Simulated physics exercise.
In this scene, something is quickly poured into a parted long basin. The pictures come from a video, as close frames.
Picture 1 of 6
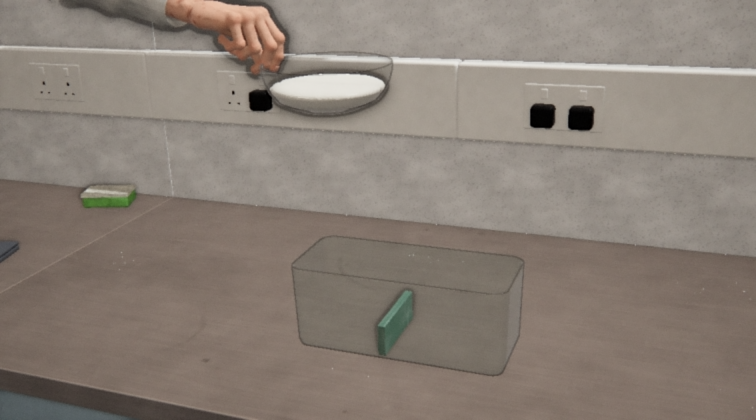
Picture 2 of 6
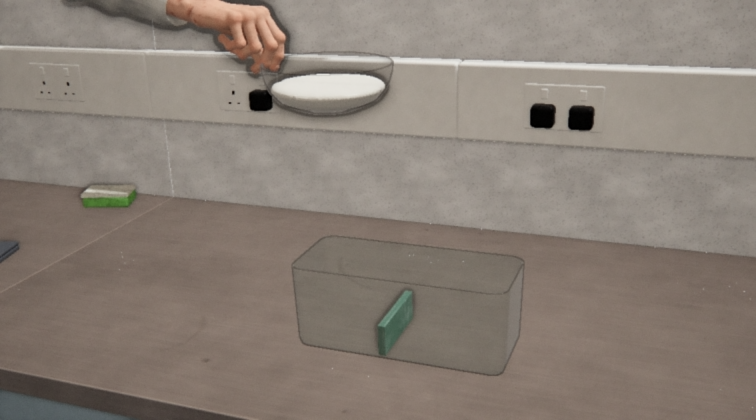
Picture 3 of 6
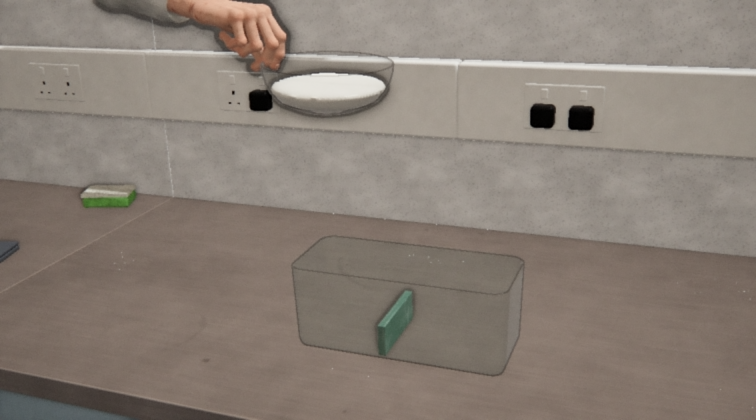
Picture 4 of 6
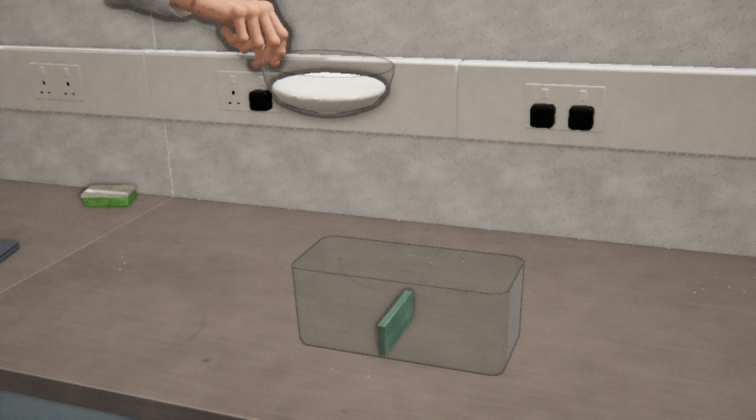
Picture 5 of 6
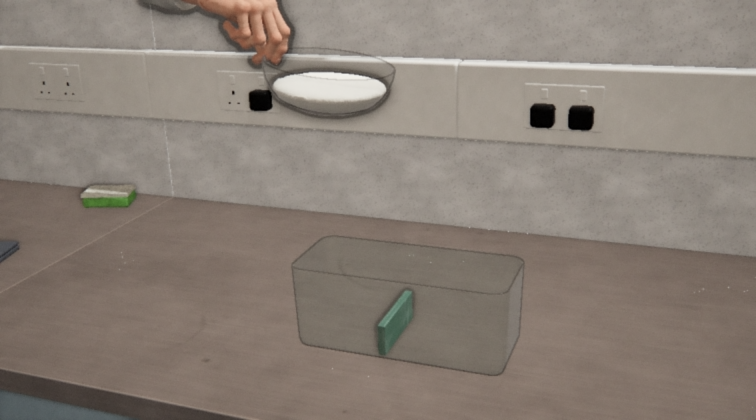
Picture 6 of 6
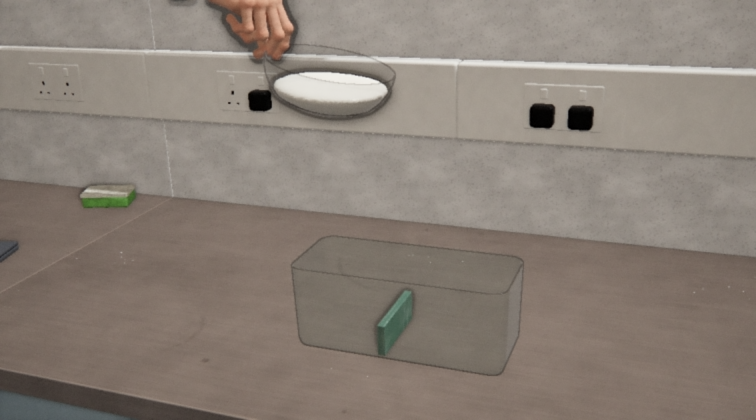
On a brown worktop stood a clear long basin with a green divider inside, and above it a hand held a clear bowl of something white, tilting it slightly to the right.
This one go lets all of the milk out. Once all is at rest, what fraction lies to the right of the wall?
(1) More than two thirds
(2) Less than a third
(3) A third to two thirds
1, more than two thirds.
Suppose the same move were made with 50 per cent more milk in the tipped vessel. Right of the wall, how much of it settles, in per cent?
The share comes to some 80 parts in a hundred.
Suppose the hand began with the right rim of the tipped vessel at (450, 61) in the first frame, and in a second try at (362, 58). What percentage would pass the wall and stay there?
First some 80, then 65 per cent.
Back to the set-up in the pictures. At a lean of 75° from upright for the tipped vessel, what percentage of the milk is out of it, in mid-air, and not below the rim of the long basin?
Estimated: 70 per cent or thereabouts.
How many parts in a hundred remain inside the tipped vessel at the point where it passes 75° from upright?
25 %.
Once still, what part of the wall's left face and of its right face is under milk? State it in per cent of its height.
Near 10 in a hundred to the left, 40 to the right.
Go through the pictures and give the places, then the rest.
The first picture shows tilt 0°; pouring edge (388, 66); surface from (278, 82) to (384, 87); the long basin's rim runs from (307, 252) to (516, 277); the wall's top is at (395, 309).
The second picture shows tilt 1°; pouring edge (389, 67); surface from (278, 82) to (384, 87).
The third picture shows tilt 2°; pouring edge (389, 69); surface from (279, 81) to (384, 88).
The fourth picture shows tilt 5°; pouring edge (390, 72); surface from (279, 80) to (384, 89).
The fifth picture shows tilt 8°; pouring edge (391, 76); surface from (280, 78) to (385, 91).
The sixth picture shows tilt 13°; pouring edge (391, 82); surface from (281, 78) to (386, 91).
A moment on, the tilt is 75° and 26 per cent is still to pour, 0 is left of the wall and 6 right of it.
Next, the tilt is 110° and 0 per cent is still to pour, 12 is left of the wall and 77 right of it.
Then the tilt is 114° and 0 per cent is still to pour, 20 is left of the wall and 77 right of it.
Later the tilt is 114° and 0 per cent is still to pour, 20 is left of the wall and 77 right of it.
Finally, 20 per cent lies left of the wall, 77 right of it and 2 outside.
